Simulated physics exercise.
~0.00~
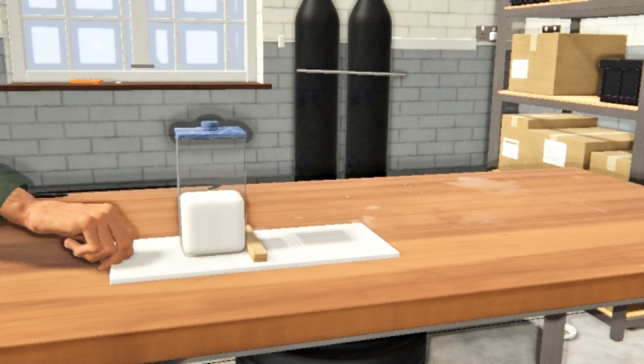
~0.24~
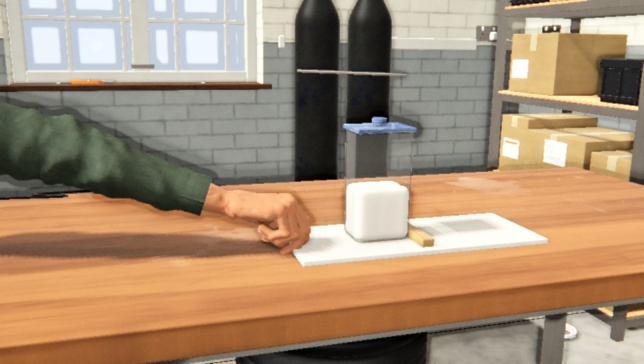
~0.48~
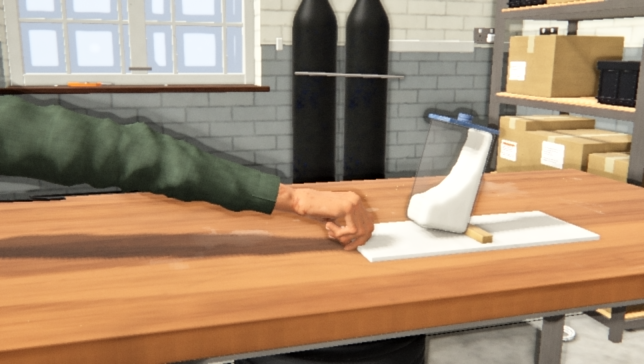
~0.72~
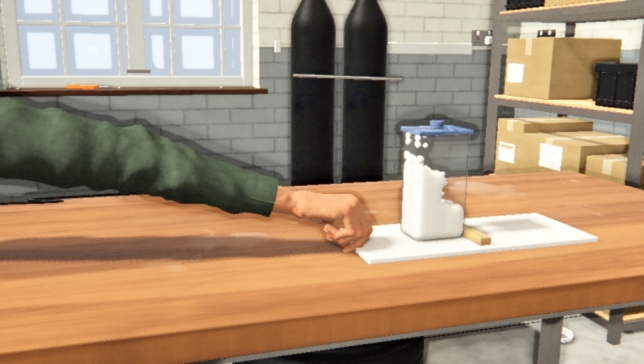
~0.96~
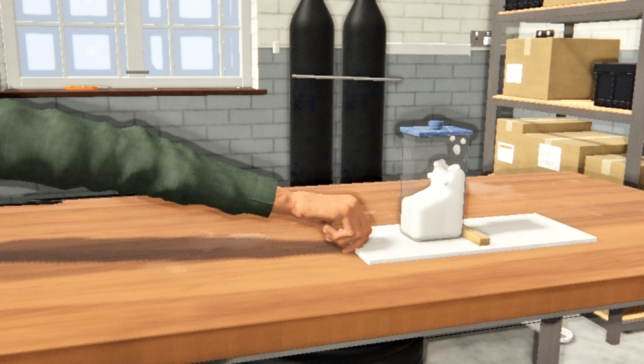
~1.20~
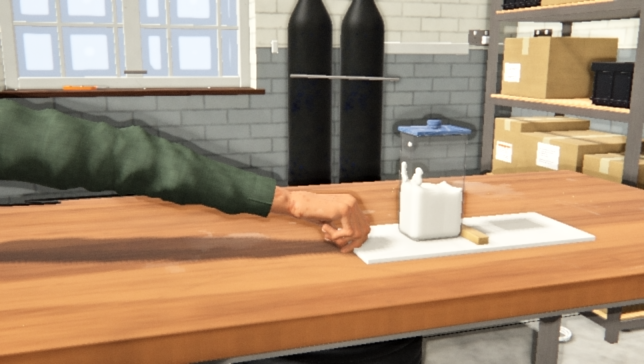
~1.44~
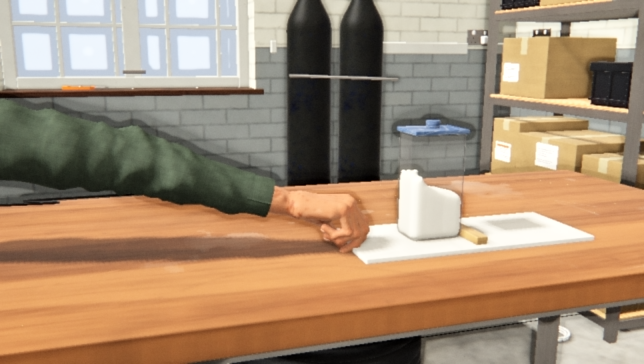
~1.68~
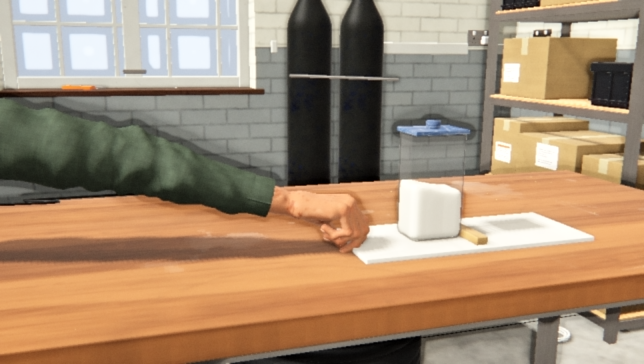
A clear container with a blue cap, partly filled with white liquid, slid right on a white board beside a person's hand, tipped rightward against a small wooden strip as the board stopped, then rocked back upright while the liquid sloshed and settled.
